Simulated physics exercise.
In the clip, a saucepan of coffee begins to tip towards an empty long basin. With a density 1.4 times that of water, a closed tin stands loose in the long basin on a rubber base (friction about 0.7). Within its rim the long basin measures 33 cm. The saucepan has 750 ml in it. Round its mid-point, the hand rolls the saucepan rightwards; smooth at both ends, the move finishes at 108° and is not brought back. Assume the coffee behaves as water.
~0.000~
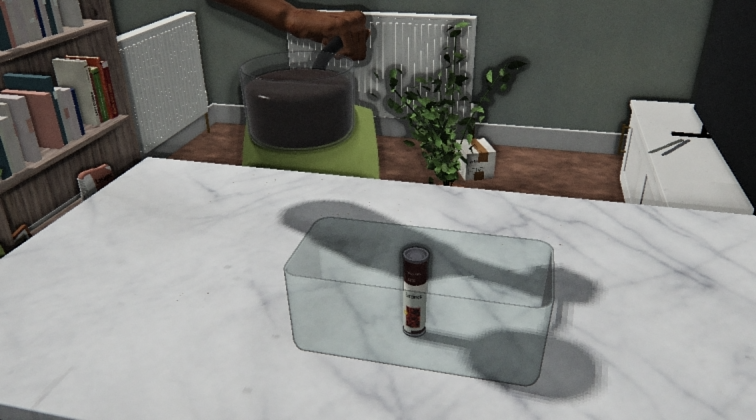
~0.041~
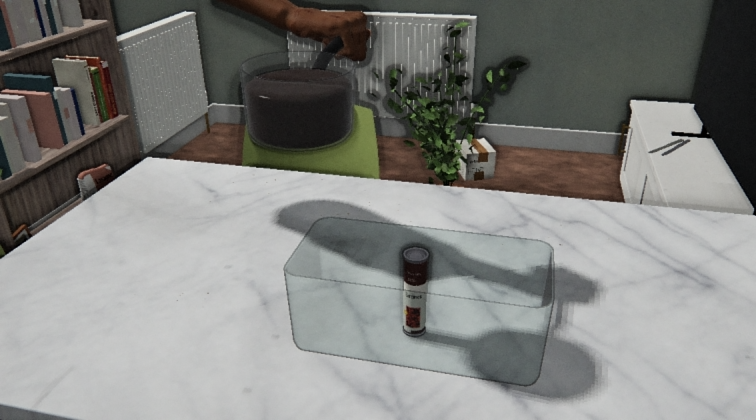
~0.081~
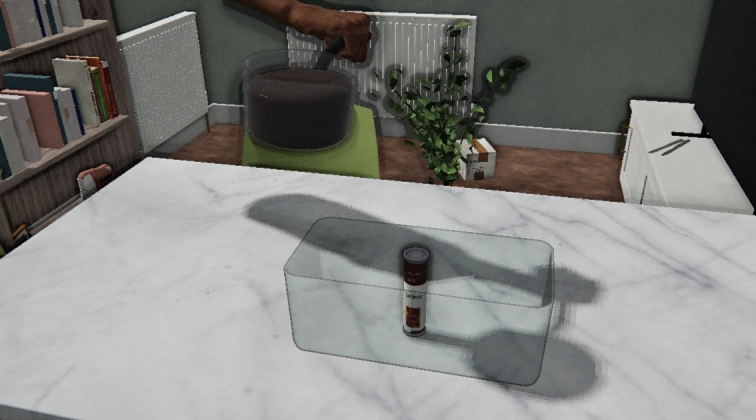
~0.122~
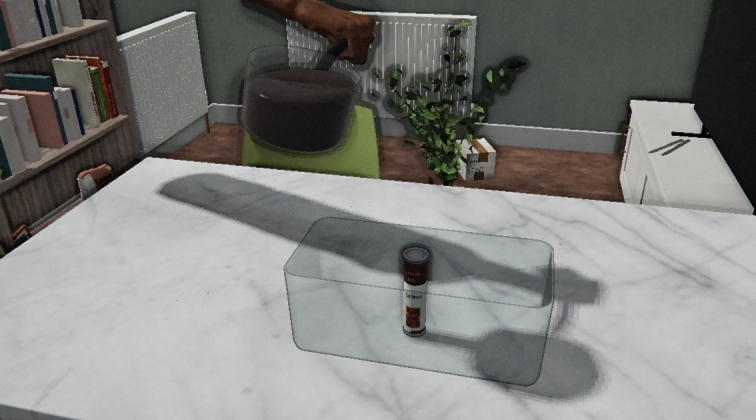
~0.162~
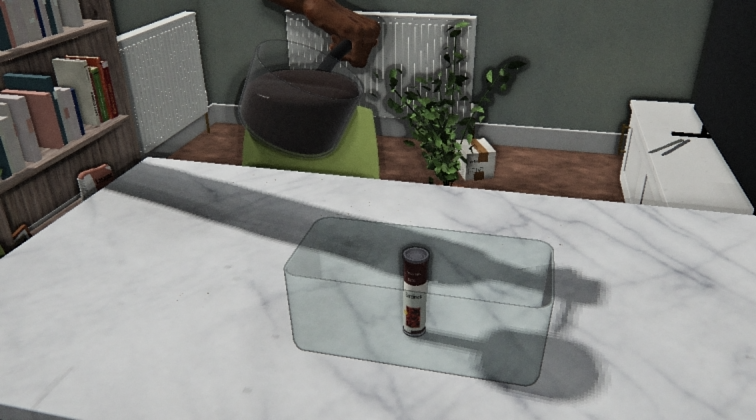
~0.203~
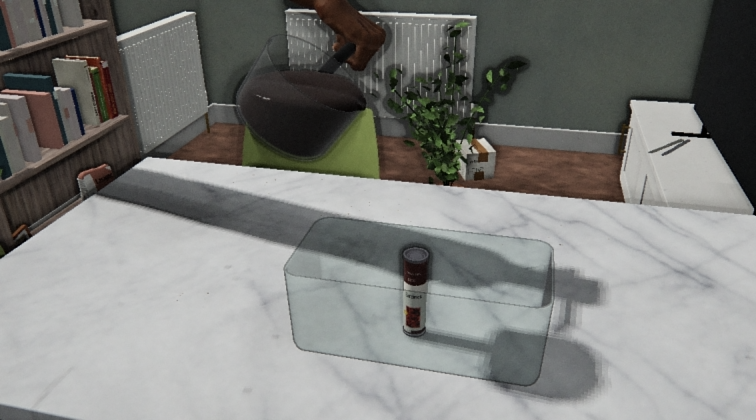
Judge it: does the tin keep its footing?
It pitches over.
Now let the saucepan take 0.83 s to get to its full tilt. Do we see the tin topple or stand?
In that case the tin stays vertical.
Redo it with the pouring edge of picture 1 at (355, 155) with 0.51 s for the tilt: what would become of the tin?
After that, the tin stays vertical.
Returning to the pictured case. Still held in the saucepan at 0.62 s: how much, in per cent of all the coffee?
I'd estimate some 6 per cent.
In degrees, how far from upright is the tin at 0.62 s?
The tilt comes to near 0°.
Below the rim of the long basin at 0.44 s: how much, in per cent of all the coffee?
10 %, give or take.
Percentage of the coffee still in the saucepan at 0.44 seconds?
Still held: Roughly 32 % of the total.
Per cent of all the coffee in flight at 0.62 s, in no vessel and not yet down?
14 per cent or so.
By 0.44 s the tilt is 104° and 32 per cent is still to pour; the tin stands where it began.
By 0.62 s the tilt is 108° and 6 per cent is still to pour; the tin stands where it began.
By 0.81 s the tilt is 108° and 1 per cent is still to pour; the tin leans 22°.
By 1.01 s the tilt is 108° and 0 per cent is still to pour; the tin lies on its side.
At rest the tin lies on its side.
